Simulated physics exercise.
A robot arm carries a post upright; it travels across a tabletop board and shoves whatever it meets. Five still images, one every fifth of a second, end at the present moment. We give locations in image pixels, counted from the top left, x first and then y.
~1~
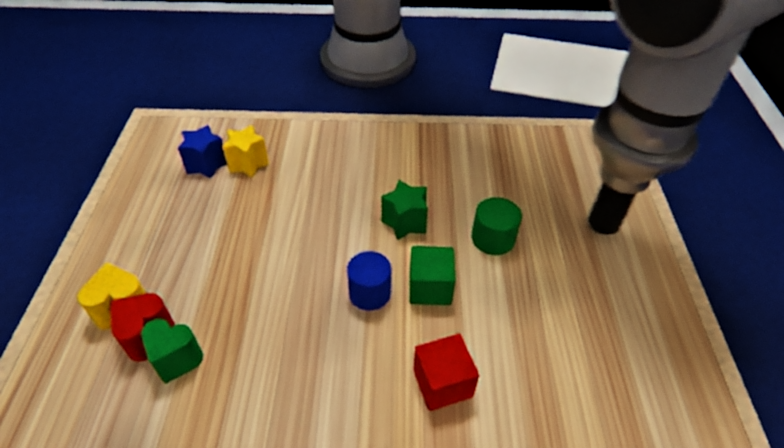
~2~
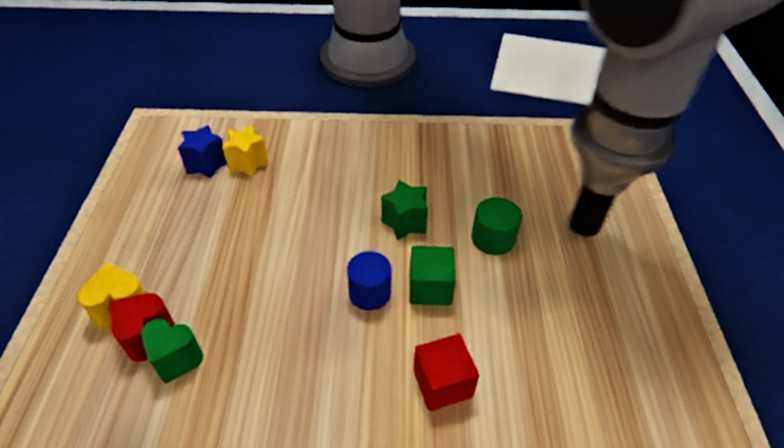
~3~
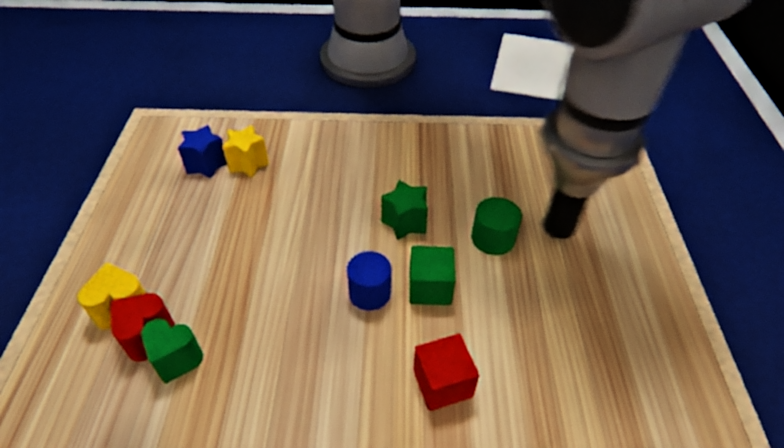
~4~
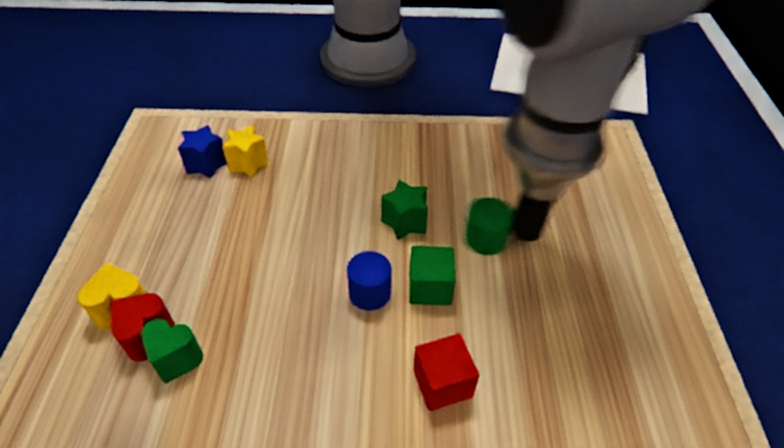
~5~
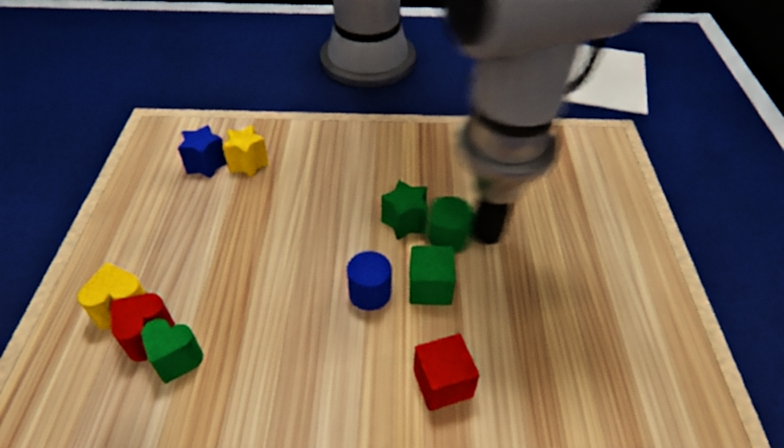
The robot arm moves left and pushes the green cylinder toward the green star block.
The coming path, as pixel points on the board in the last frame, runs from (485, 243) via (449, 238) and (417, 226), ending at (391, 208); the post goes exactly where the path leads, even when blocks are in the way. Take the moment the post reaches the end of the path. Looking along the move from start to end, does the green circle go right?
No - that is not the case.
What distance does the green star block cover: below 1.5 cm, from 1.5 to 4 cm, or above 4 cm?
Beyond 4 cm.
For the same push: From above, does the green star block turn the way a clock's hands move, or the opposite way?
My answer: Clockwise.
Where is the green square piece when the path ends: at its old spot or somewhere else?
The green square piece is left alone.
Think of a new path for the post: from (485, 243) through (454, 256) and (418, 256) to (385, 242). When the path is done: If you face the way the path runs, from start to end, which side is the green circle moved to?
Right-hand side.
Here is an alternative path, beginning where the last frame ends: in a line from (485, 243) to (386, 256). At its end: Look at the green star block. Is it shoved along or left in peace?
From what I can tell, it won't keep its place.
What follows on the original path. One third of the way, post (450, 227); green star block (382, 191), turned 40° clockwise; green circle (412, 211).
Two thirds of the way, post (417, 215); green star block (356, 182), turned 50° clockwise; green circle (380, 205).
At the end, post (392, 197); green star block (347, 179), turned 60° clockwise; green square piece still; green circle (366, 203).
